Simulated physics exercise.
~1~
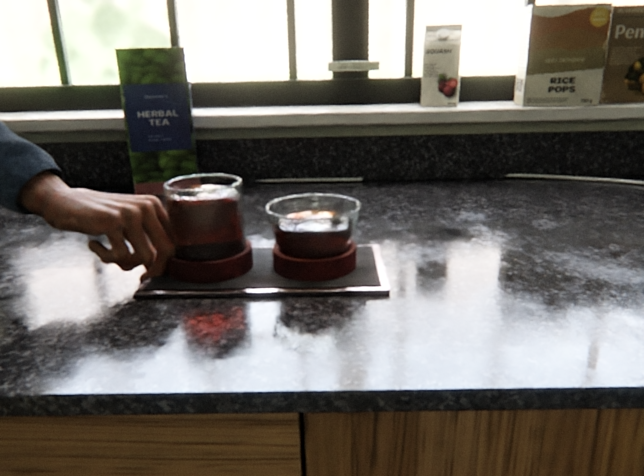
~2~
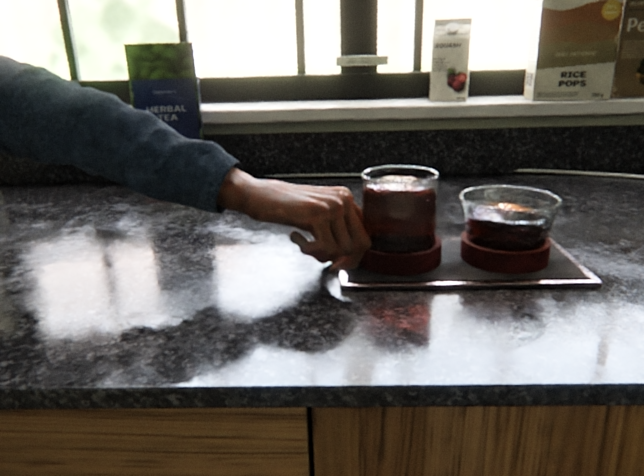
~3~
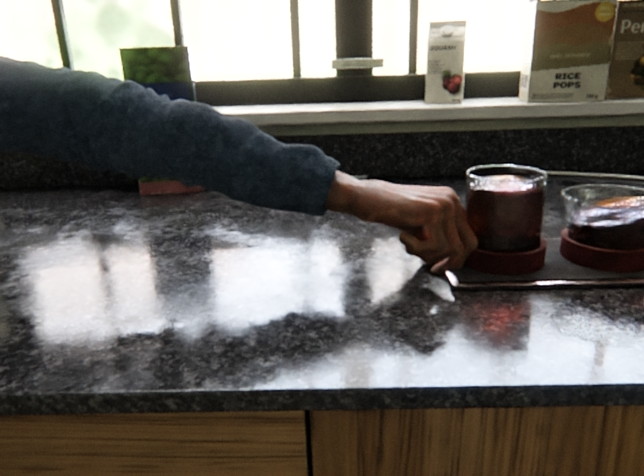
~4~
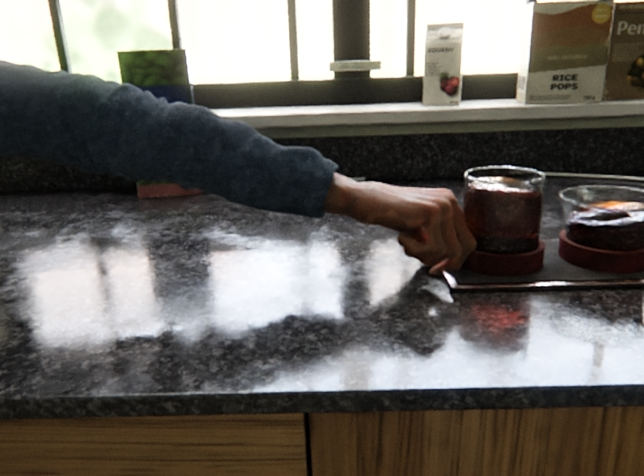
A hand gripped the left end of a tray holding a mug and a wide cup of tea and pushed it smoothly to the right along a dark, shiny counter, then held it still near the right edge, with both drinks upright and unspilled.
